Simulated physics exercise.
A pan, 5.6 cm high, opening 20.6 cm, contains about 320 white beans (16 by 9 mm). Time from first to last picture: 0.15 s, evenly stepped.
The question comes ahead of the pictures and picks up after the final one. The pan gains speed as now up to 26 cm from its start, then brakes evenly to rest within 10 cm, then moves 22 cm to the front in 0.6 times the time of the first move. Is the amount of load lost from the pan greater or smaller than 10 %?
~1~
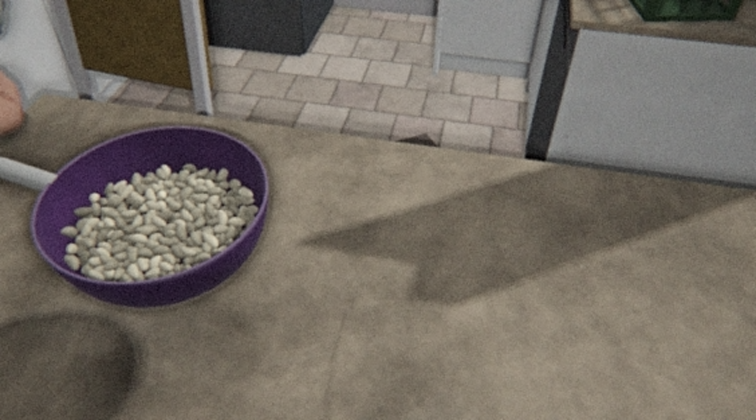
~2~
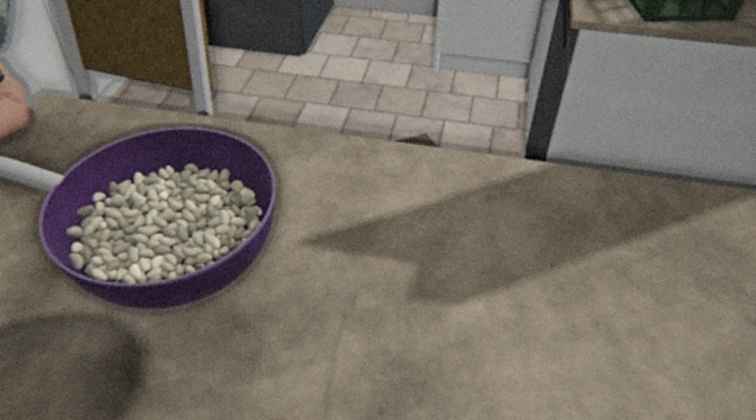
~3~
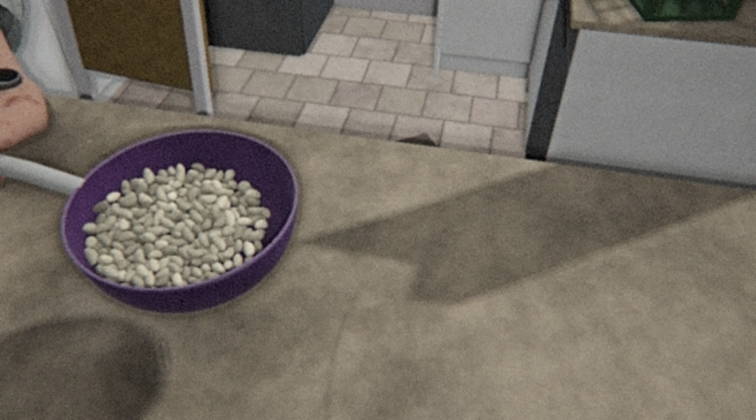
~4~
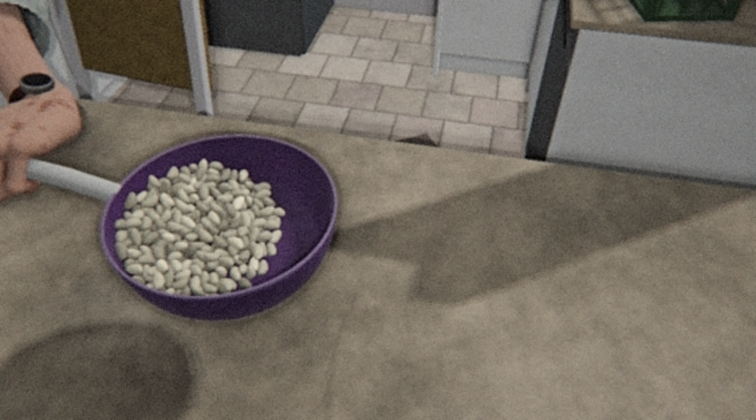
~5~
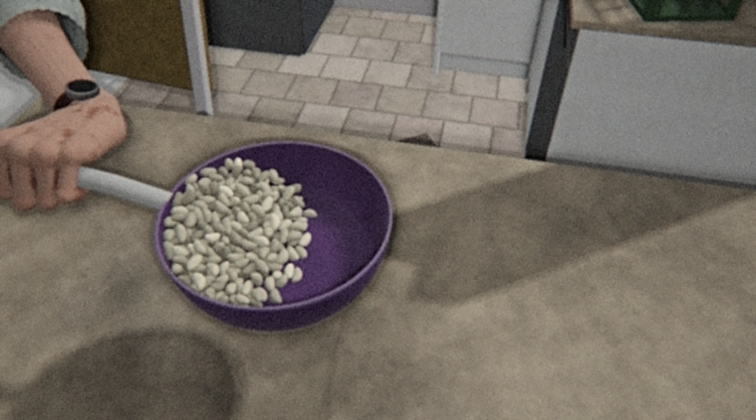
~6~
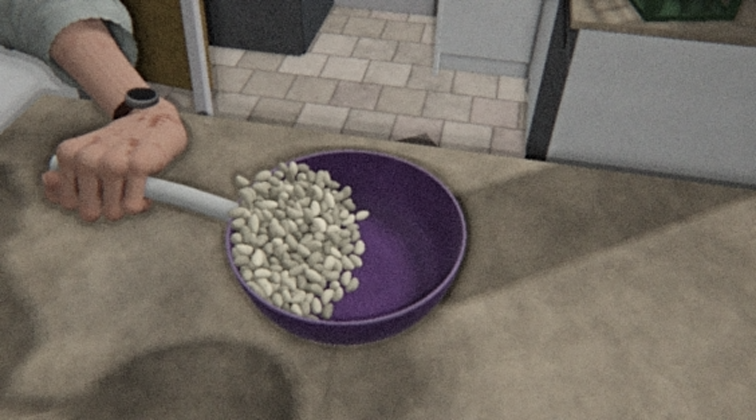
It's going to lose more than a tenth.
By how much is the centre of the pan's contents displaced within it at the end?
Shift: Roughly 5.5 cm.
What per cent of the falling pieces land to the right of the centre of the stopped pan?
Roughly 70 per cent of the spill.
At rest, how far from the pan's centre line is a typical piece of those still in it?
7.5 centimetres, give or take.
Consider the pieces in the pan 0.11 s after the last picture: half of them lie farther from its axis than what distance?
7.0 cm, roughly.
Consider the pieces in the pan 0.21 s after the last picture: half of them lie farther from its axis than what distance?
6.5 centimetres, roughly.
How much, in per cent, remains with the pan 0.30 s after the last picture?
60 %.
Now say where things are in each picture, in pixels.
In the first picture, pan at (183, 279); tilt 0 degrees; moved 0.0 cm; leading edge at (260, 211); top of the load at (199, 175).
In the second picture, pan at (190, 281); tilt 0 degrees; moved 0.7 cm; leading edge at (268, 213); top of the load at (201, 175).
In the third picture, pan at (210, 287); tilt 0 degrees; moved 2.9 cm; leading edge at (291, 216); top of the load at (210, 175).
In the fourth picture, pan at (244, 298); tilt 0 degrees; moved 6.6 cm; leading edge at (332, 223); top of the load at (201, 173).
In the fifth picture, pan at (291, 312); tilt 0 degrees; moved 11.7 cm; leading edge at (389, 232); top of the load at (223, 172).
In the sixth picture, pan at (351, 329); tilt 0 degrees; moved 18.2 cm; leading edge at (464, 243); top of the load at (290, 176).
Then, 0.11 s after the last picture, tilt 0 degrees; pan 100 %; middle of all pieces near (620, 290).
Then, 0.21 s after the last picture, tilt 0 degrees; pan 60 %, in the air 40 %; middle of all pieces near (653, 380).
Then, 0.30 s after the last picture, tilt 0 degrees; pan 60 %, in the air 40 %.
Then, 0.39 s after the last picture, tilt 0 degrees; pan 50 %, in the air 45 %.
In the end, pan 50 %, fallen in front of where it stops 20 %, fallen right of where it stops 25 %, fallen behind where it stops 5 %.
